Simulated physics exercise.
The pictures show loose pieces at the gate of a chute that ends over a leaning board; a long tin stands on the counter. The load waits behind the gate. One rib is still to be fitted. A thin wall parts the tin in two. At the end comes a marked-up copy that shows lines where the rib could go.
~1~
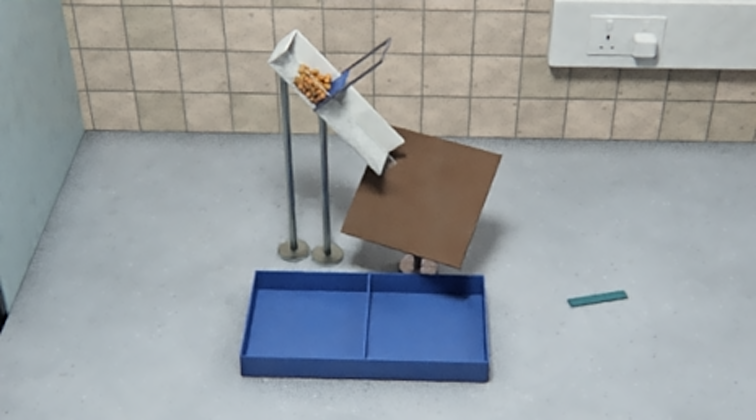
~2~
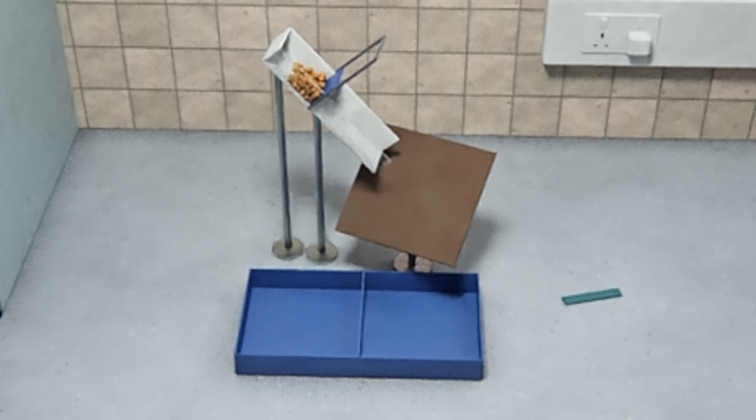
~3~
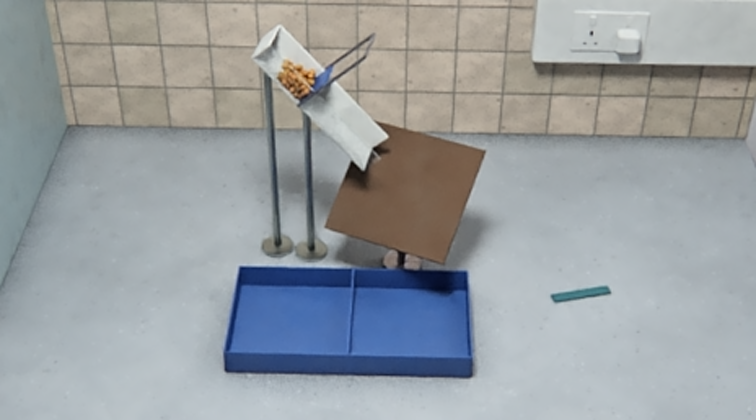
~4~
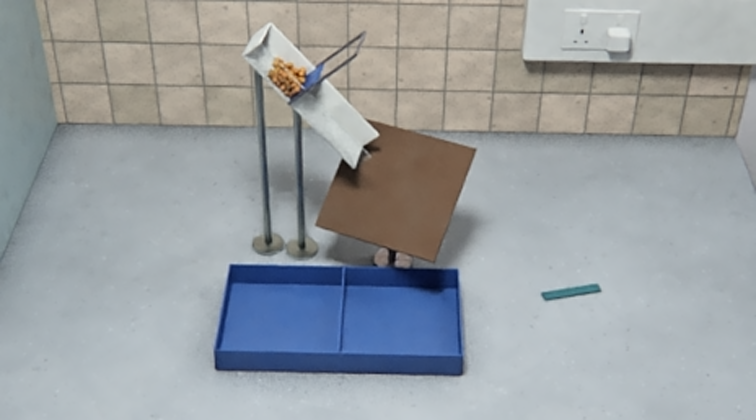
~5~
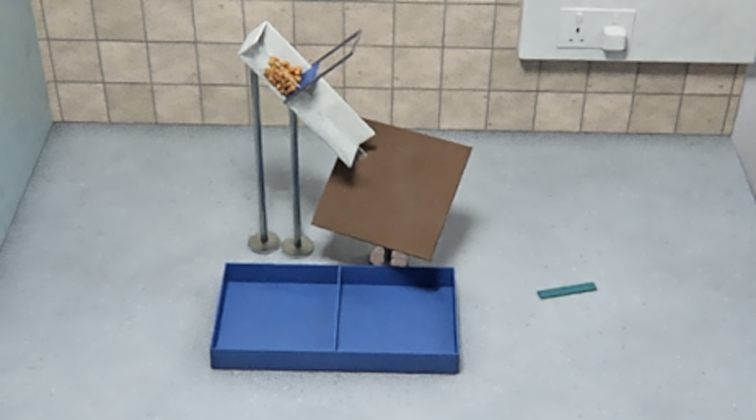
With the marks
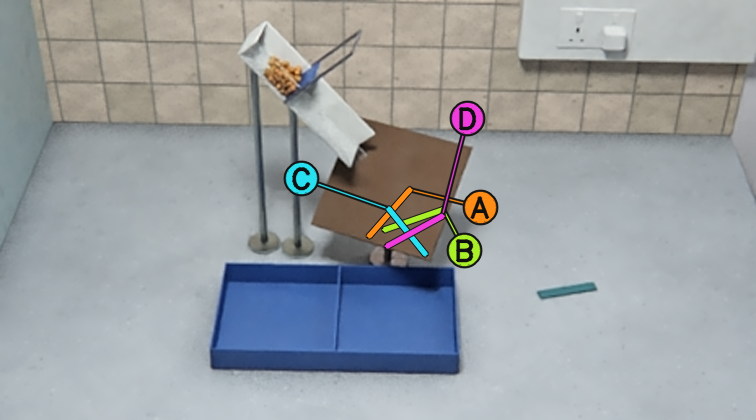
At first, roasted chickpeas sit behind a blue gate in a steep white chute, above a tilted brown board and a divided blue tin on the counter. The view then drifts slightly, shifting everything a little to the left, while the chickpeas stay behind the shut gate throughout.
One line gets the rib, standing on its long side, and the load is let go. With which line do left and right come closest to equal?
A.
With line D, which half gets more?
More lands on the right.
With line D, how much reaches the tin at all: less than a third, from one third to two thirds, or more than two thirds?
Line D gives more than two thirds.
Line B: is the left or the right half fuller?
The right half.
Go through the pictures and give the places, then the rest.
In the first frame, load behind the gate near (314, 82), roasted chickpeas; lip of the chute near (383, 164), sloping fairly steeply.
In the second frame, middle of the board near (415, 192), tilted fairly steeply; middle of its low edge near (393, 248); of its high edge near (436, 136).
In the third frame, front corners of the tin near (224, 352) and (472, 357); front end of its middle wall near (348, 354); gate still shut near (325, 78).
In the fourth frame, middle of the load near (289, 76); lip near (358, 157).
In the fifth frame, middle of the load near (285, 74); lip near (354, 156).
On the marked copy, line A from (409, 189) to (369, 235); line B from (443, 209) to (384, 229); line C from (388, 209) to (425, 254); line D from (442, 216) to (387, 246).
Choosing A, of what is caught, close to two thirds in the left half, close to a third in the right.
Choosing B, of what is caught, a small share in the left half, the bulk in the right.
Choosing C, of what is caught, a small share in the left half, all but a few in the right.
Choosing D, of what is caught, a small share in the left half, all but a few in the right.
